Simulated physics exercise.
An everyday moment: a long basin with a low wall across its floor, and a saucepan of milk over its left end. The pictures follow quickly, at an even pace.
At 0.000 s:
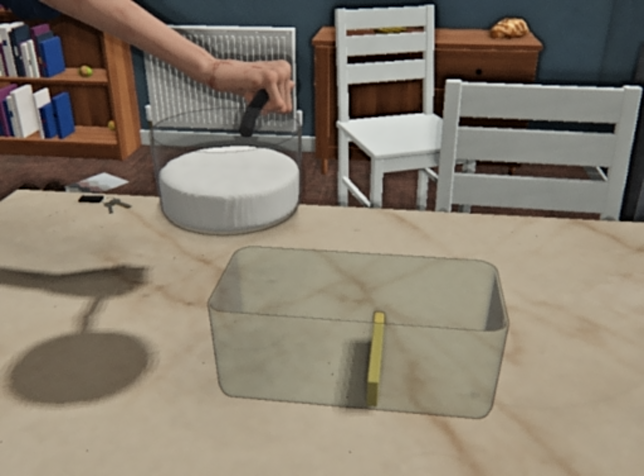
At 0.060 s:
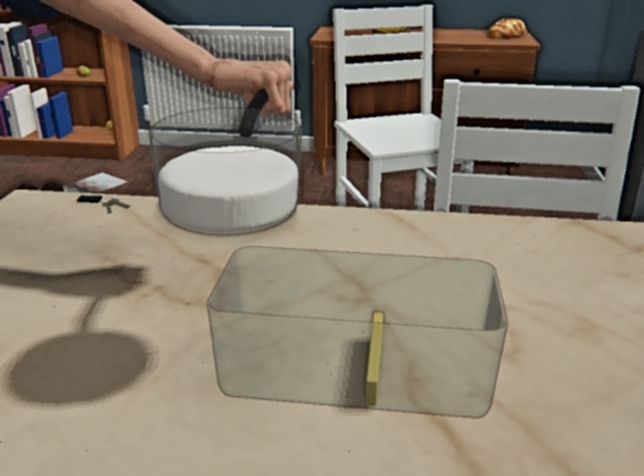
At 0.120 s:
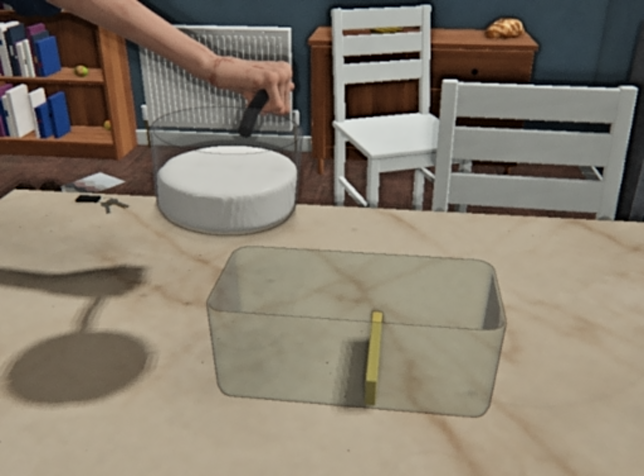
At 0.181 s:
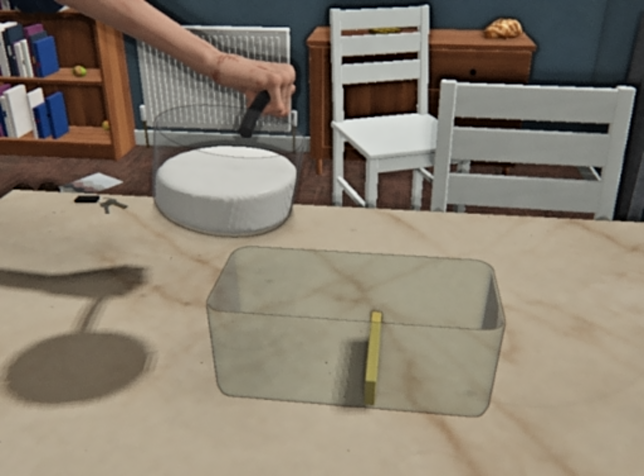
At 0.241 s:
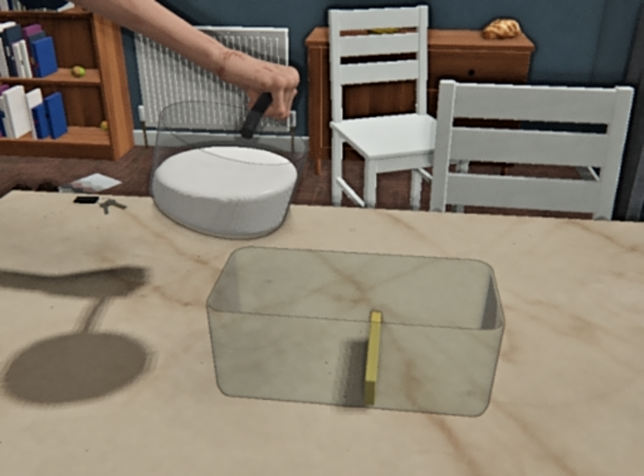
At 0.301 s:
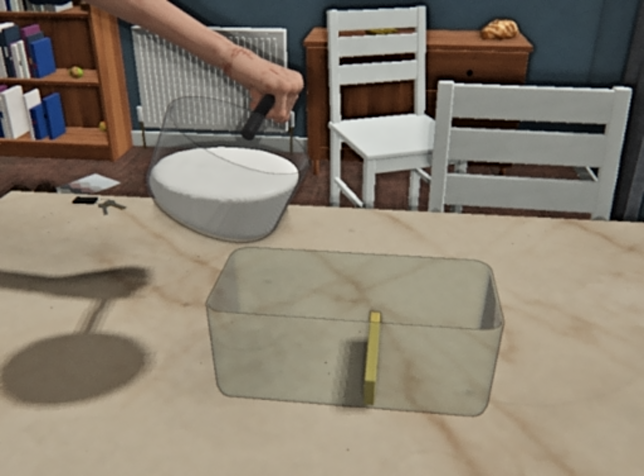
In a room with a marble-topped table, seen from slightly above, white chairs, a wooden desk, a radiator and a bookshelf stand behind. A clear rectangular basin with a low yellow wall across its floor sits on the table, and a hand holds a clear saucepan of milk by its dark handle at upper left. The hand gradually tilts the saucepan rightward while the view drifts very slightly.
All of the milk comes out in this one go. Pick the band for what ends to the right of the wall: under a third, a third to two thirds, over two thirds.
It comes to not even a third.
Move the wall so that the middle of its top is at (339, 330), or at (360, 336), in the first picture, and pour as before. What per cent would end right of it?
Roughly 55 per cent, and 20 per cent.
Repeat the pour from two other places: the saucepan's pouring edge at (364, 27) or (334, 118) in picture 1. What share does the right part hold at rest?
Near 85 % and 55 %.
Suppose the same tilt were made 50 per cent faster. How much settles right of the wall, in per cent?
Close to 5 per cent.
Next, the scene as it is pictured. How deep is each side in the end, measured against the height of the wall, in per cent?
The left part 80 per cent, the right part 10.
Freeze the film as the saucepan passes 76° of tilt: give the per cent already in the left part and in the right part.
Some 5 per cent left and 0 right.
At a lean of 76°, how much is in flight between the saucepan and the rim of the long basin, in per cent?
Roughly 30 in a hundred.
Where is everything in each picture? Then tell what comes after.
It leans 0°; its right rim is at (299, 133); the milk meets the walls at (165, 164) and (298, 171); the long basin's rim runs from (223, 277) to (502, 296); the wall's top is at (376, 346), in the first picture.
It leans 1°; its right rim is at (299, 134); the milk meets the walls at (165, 164) and (297, 170), in the second picture.
It leans 4°; its right rim is at (301, 138); the milk meets the walls at (163, 164) and (296, 171), in the third picture.
It leans 9°; its right rim is at (303, 146); the milk meets the walls at (162, 163) and (296, 172), in the fourth picture.
It leans 16°; its right rim is at (305, 155); the milk meets the walls at (161, 164) and (297, 174), in the fifth picture.
It leans 24°; its right rim is at (307, 167); the milk meets the walls at (156, 162) and (299, 175), in the sixth picture.
A moment on, the saucepan is tipped on its side and 64 per cent is still to pour, 7 is left of the wall and 0 right of it.
Next, the saucepan is tipped on its side and 22 per cent is still to pour, 62 is left of the wall and 3 right of it.
Then the saucepan is tipped on its side and 5 per cent is still to pour, 84 is left of the wall and 5 right of it.
Later the saucepan is tipped on its side and 1 per cent is still to pour, 90 is left of the wall and 7 right of it.
In the end 92 per cent lies left of the wall, 6 right of it and 1 outside.
